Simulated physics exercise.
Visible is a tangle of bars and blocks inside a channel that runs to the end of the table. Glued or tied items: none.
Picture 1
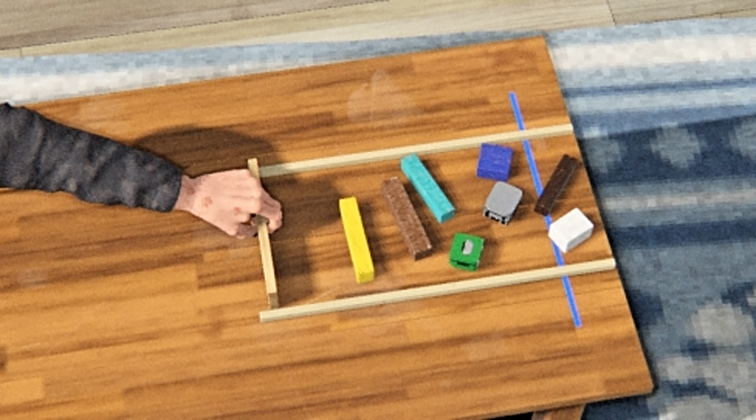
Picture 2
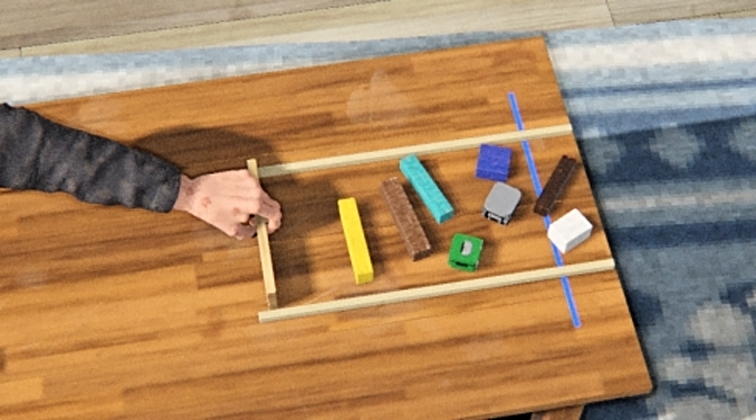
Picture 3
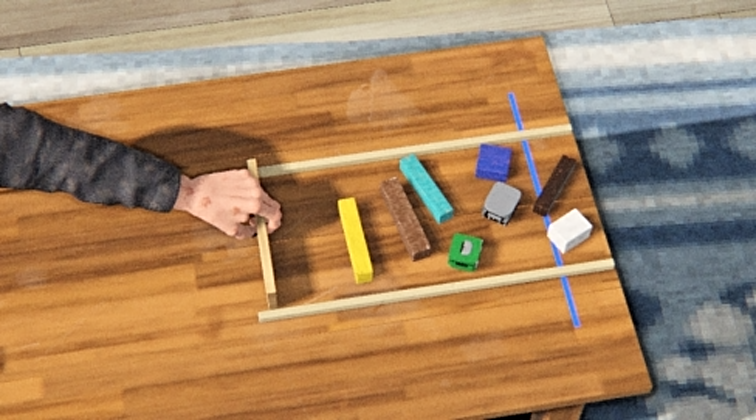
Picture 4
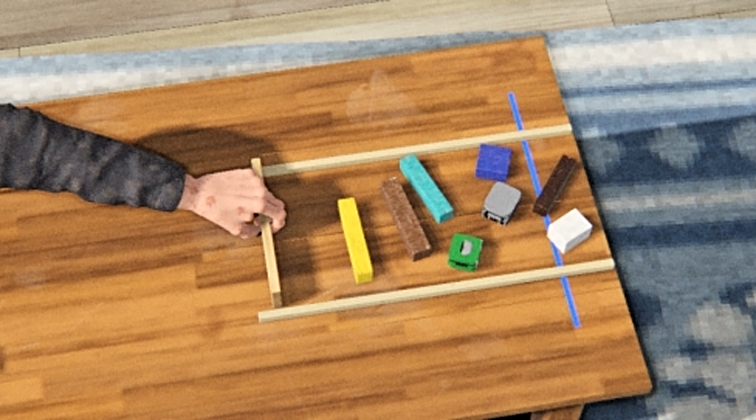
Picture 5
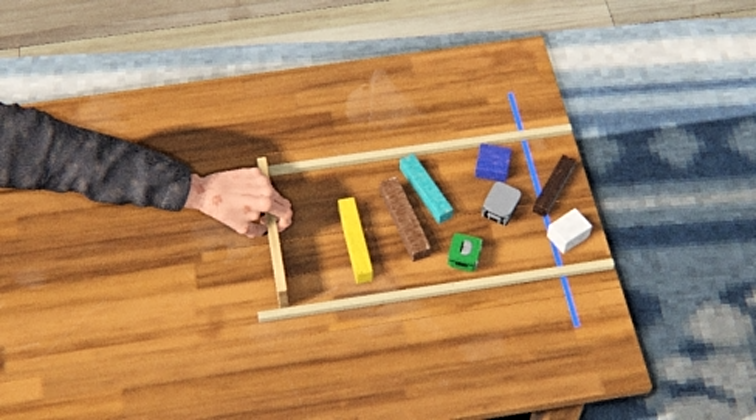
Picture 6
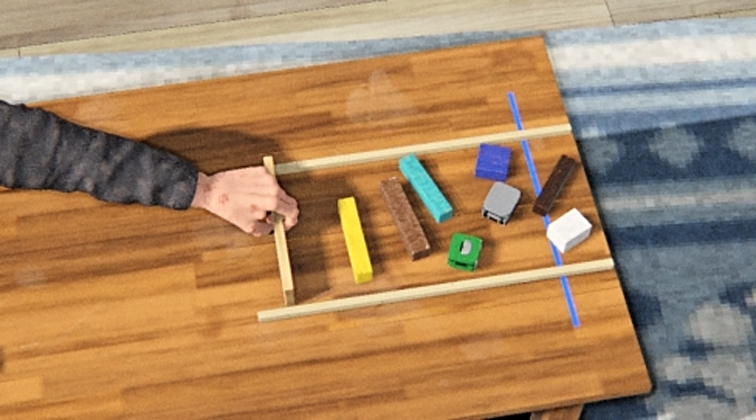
On a wooden table, a hand slides a wooden board slightly right toward scattered coloured blocks.
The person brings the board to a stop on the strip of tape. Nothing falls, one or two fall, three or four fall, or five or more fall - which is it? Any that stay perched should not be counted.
Three or four fall.
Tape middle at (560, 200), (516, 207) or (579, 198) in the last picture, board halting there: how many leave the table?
Try by try, 5, 1 and 7.
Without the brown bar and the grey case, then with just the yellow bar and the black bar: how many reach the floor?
The count is 1 in one try and 0 in the other, in that order.
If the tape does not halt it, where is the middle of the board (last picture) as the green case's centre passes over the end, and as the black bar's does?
First near (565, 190), second near (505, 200).
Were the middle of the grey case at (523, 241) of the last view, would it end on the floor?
It topples off.
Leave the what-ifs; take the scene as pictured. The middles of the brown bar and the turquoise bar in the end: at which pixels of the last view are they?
For the brown bar it's (567, 195), and for the turquoise bar it's (575, 166).
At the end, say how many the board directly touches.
1 end up touching it.
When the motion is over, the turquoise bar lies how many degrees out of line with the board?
The angle is about 0 degrees.
A little later, none off yet; white block at rest near (569, 231); black bar at rest near (554, 185); blue block at rest near (493, 163).
Next, none off yet; white block at rest near (569, 231); black bar at rest near (557, 185); blue block shifted about its own width near (510, 156).
When it is over, the number that fall off is three or four; down, grey case, blue block, black bar and white block.
